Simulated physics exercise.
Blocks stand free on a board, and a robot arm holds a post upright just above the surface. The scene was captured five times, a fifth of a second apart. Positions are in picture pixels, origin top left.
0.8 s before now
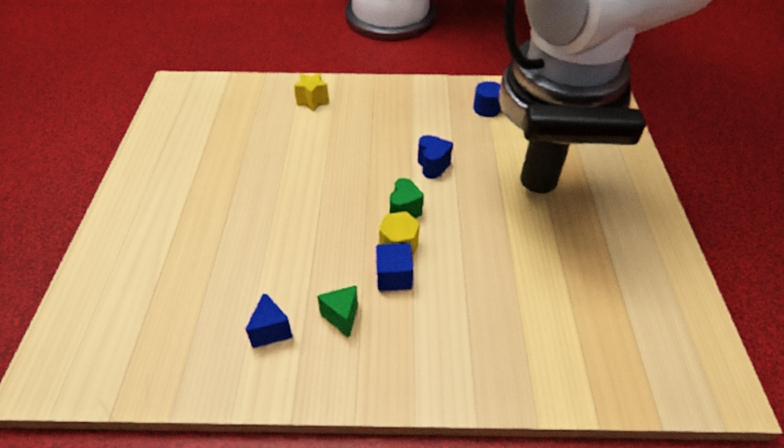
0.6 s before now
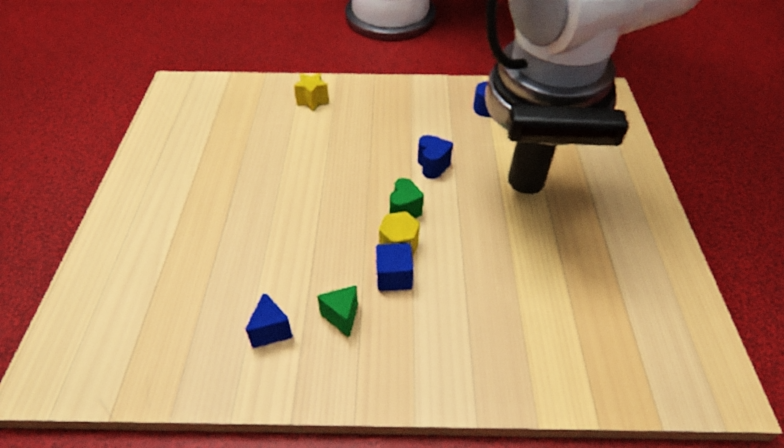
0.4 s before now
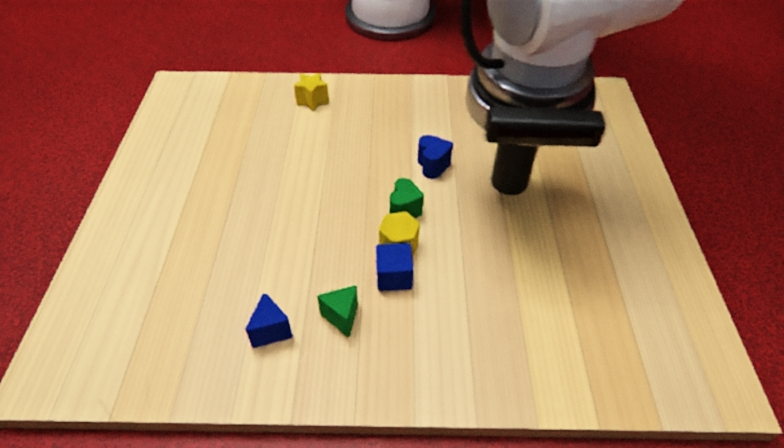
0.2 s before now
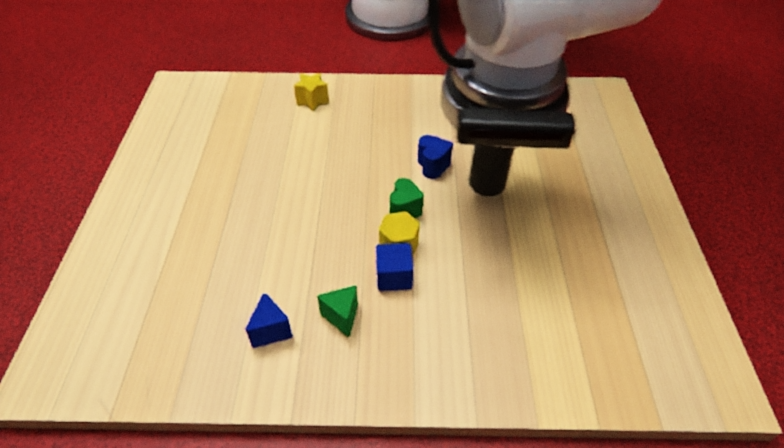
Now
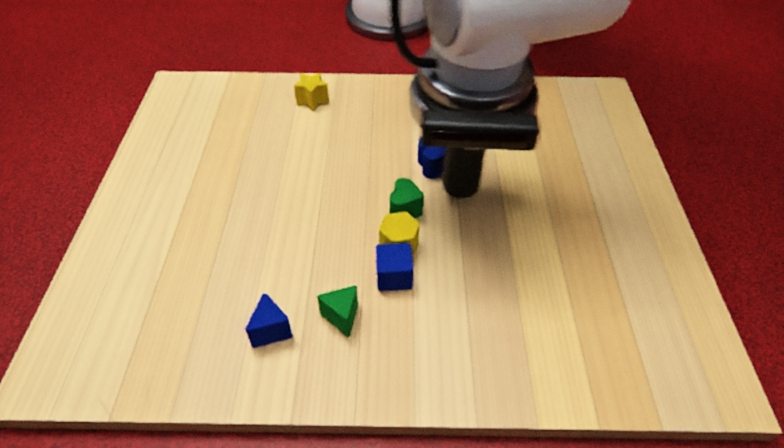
Robot arm sliding its black post steadily leftward above a wooden board, toward scattered blue, green and yellow blocks that stay still.
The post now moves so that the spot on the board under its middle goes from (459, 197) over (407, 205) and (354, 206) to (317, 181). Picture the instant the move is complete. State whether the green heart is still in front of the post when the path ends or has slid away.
Gone from the front.
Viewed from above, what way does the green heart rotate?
If we look at it from overhead, the green heart pivots counter-clockwise.
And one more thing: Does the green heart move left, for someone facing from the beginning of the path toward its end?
The answer is yes.
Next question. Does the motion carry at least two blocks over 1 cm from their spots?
No - that is not the case.
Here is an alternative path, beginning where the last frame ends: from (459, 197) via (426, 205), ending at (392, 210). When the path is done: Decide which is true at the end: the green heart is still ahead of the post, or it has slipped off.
The green heart won't leave the front of the post.
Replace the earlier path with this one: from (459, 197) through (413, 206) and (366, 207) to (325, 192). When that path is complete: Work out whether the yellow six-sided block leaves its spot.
At the moment the path ends, the yellow six-sided block still stands where it did.
What follows on the original path. One third of the way, post at (406, 193); green heart at (376, 197).
Two thirds of the way, post at (352, 194); green heart at (328, 205), turned 30° anticlockwise.
At the end, post at (316, 169); green heart at (327, 205), turned 30° anticlockwise; blue heart unmoved.
